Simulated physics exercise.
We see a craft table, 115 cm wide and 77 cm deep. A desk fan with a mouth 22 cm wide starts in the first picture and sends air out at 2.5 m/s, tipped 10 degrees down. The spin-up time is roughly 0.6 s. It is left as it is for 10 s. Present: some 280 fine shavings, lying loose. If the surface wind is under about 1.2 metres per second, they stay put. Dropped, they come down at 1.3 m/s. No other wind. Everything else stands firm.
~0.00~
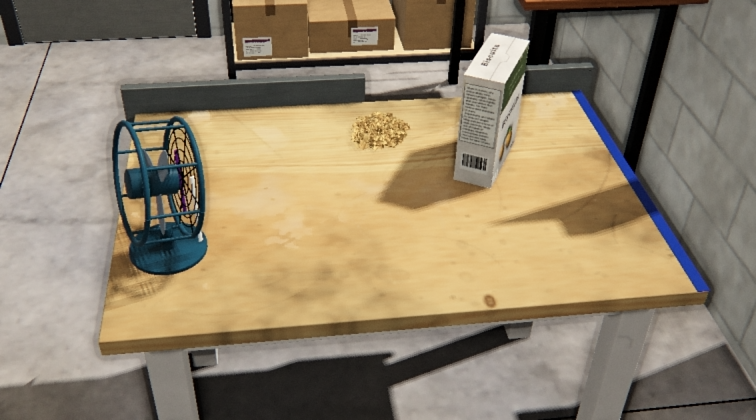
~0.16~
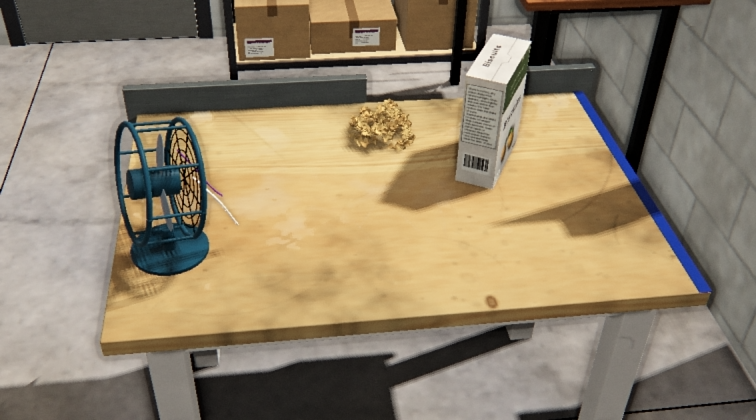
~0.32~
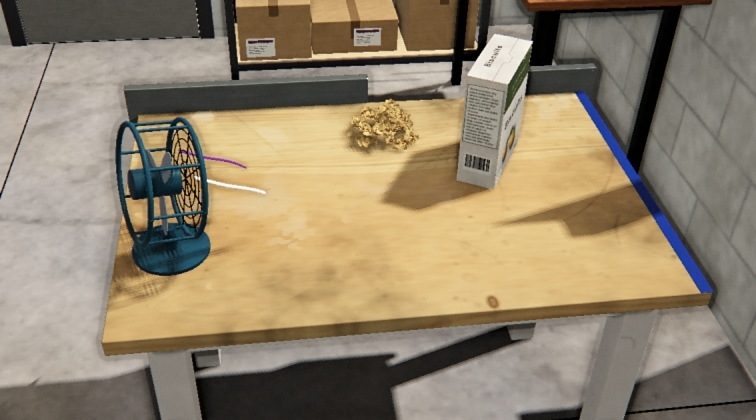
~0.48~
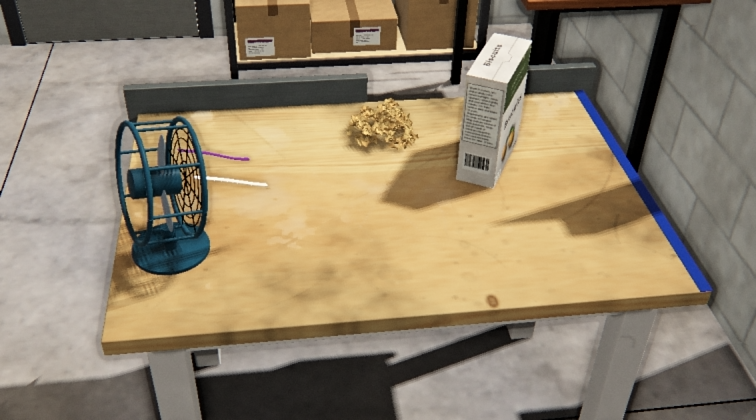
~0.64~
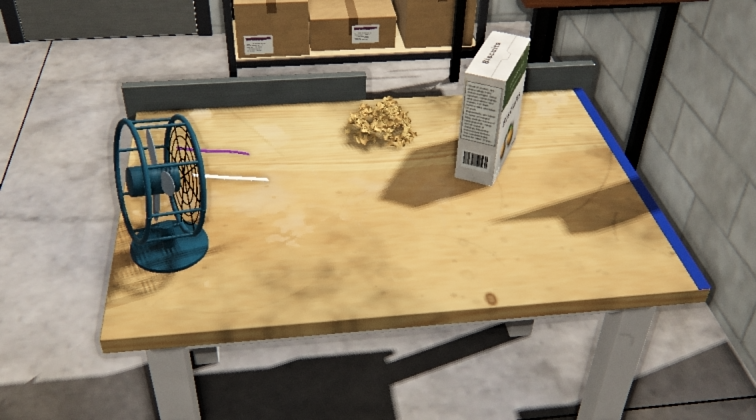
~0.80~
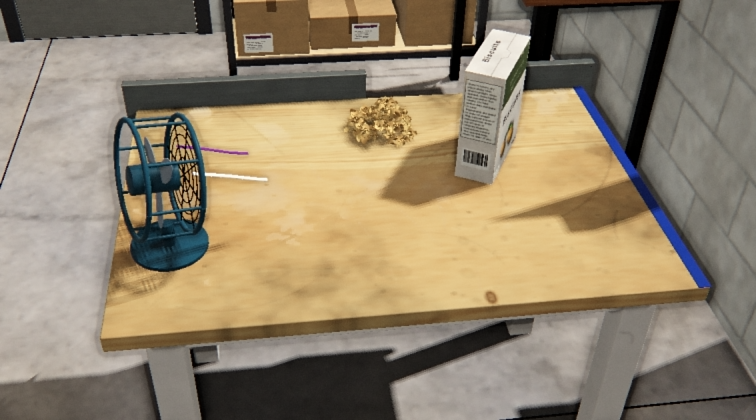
The clip opens on a wooden craft table with a teal desk fan at left, a flat patch of fine golden shavings and an upright carton. As the fan starts, its ribbons lift and stream rightward, while the shavings fluff up slightly, then stay heaped nearly in place beside the unmoving carton.
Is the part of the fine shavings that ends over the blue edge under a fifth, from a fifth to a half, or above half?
Looks like fewer than twenty in a hundred get there.
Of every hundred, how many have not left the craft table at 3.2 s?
The remaining share is about 5 %.
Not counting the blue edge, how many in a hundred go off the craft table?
Estimated share: Around 100 %.
After 2.0 s the count stands so, 0 % are over the blue edge.
After 3.2 s the count stands so, 0 % are over the blue edge.
After 5.5 s the count stands so, 0 % are over the blue edge.
After 10.0 s, at the end, 0 % are over the blue edge.
